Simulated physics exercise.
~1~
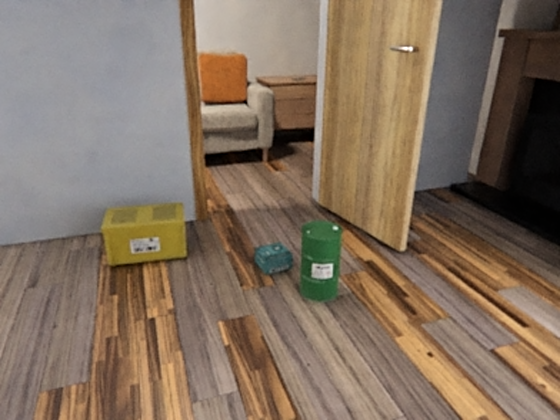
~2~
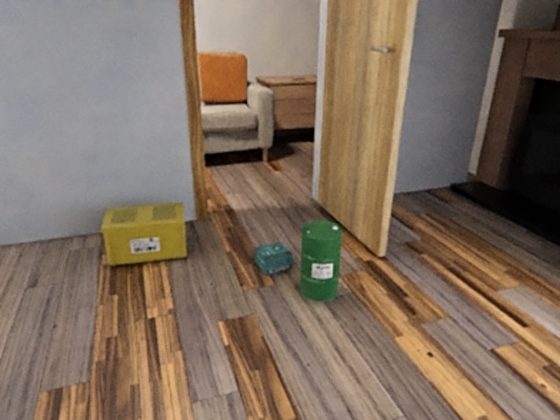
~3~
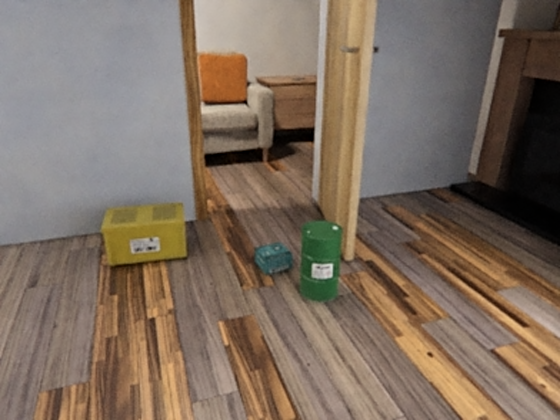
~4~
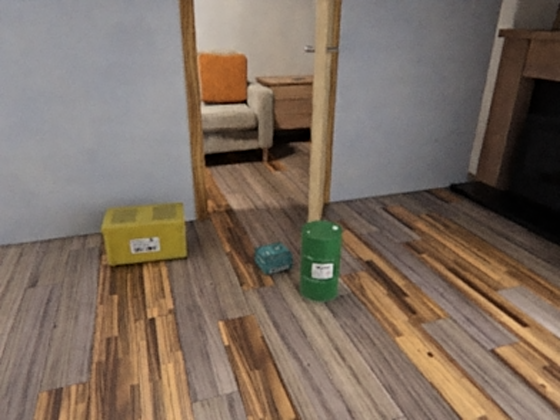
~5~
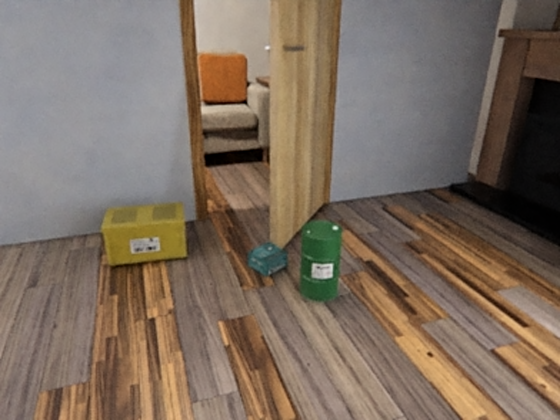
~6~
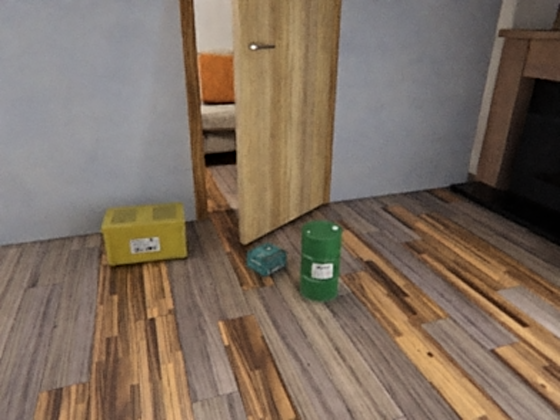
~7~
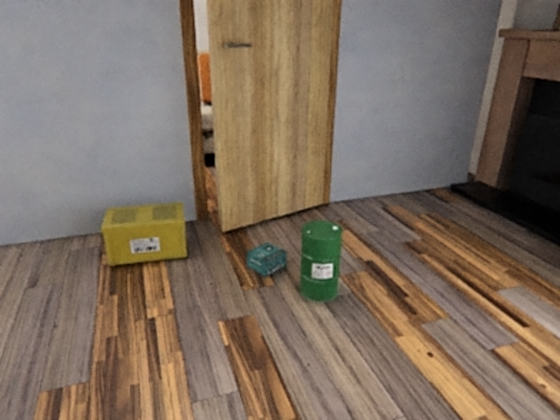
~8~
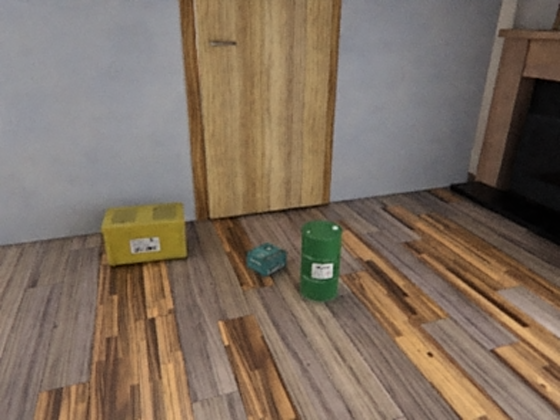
A wooden door stands wide open in a grey-walled room with a plank floor, seen from a fixed, slightly raised viewpoint. Through the doorway are a pale armchair with an orange cushion and a wooden cabinet. A yellow tote sits at left, a green canister stands right of centre with a small turquoise box beside it, and a dark fireplace is at far right. The door swings leftward, turning edge-on, then sweeps past the turquoise box, which shifts slightly. It keeps closing, hiding the armchair, and ends shut in its frame, with the tote and canister unmoved.
